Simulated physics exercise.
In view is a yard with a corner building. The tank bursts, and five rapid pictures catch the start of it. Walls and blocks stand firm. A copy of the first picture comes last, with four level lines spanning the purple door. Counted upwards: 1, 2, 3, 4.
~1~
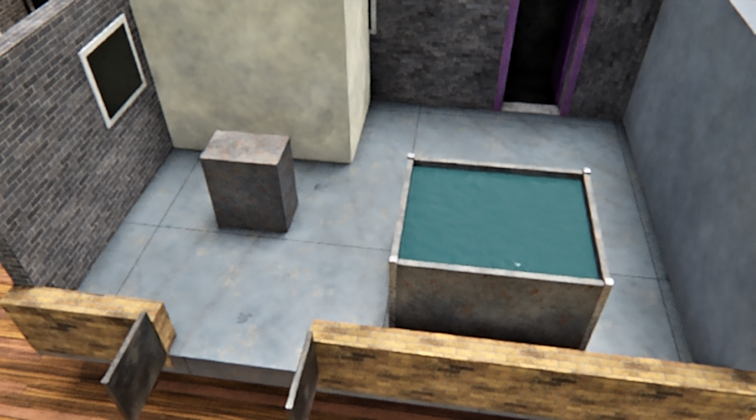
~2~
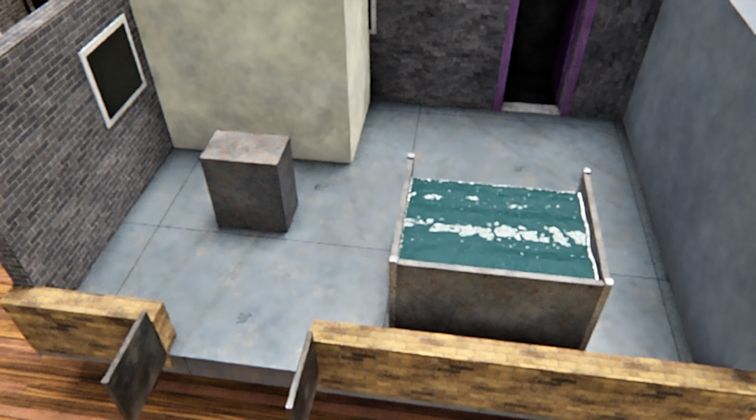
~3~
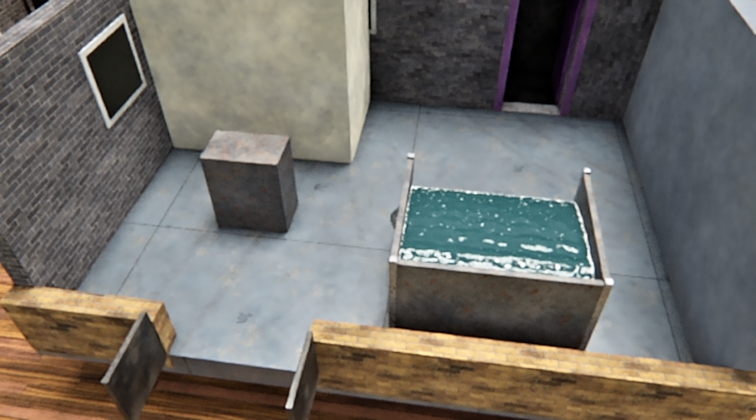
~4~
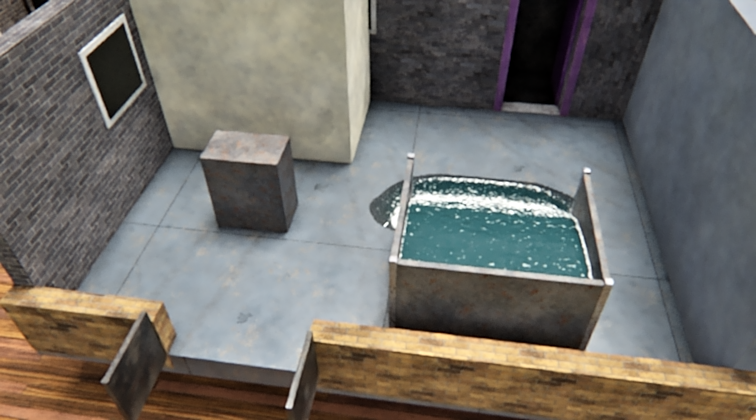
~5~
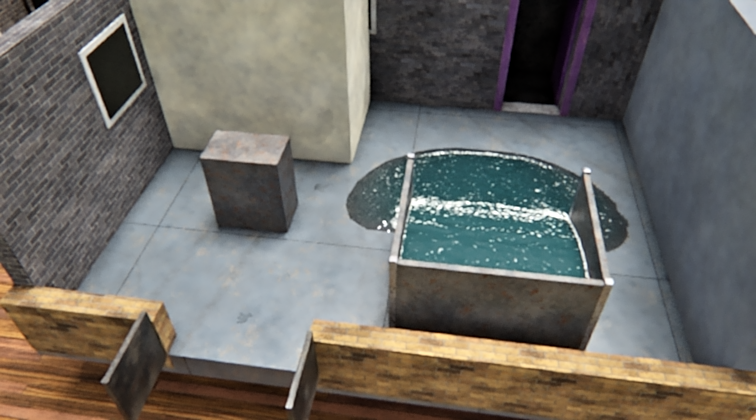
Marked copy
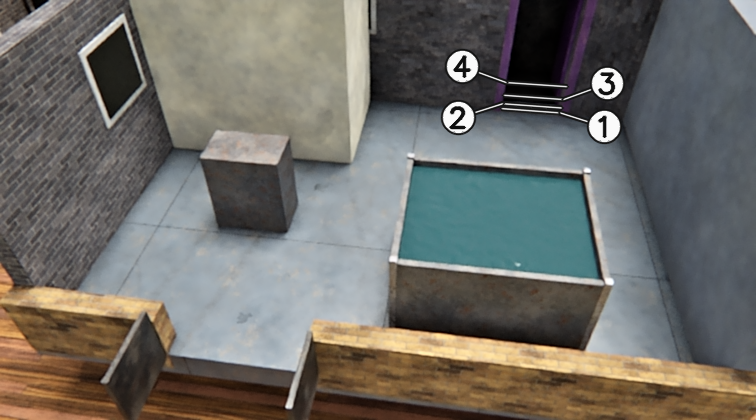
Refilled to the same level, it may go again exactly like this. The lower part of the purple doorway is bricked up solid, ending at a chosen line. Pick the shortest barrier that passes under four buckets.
Take 4.
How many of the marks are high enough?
One of them.
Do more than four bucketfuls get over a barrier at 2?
Yes.
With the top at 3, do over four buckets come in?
Yes.
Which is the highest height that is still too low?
3 it is.
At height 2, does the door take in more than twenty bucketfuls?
Yes.
In white, 1 at (530, 110); 2 at (531, 105); 3 at (533, 97); 4 at (536, 84); from the bottom up 1, 2, 3, 4.
With 1, dozens of bucketfuls pour in.
With 2, dozens of bucketfuls pour in.
With 3, some 15 bucketfuls get in.
With 4, a bucket or two gets in.
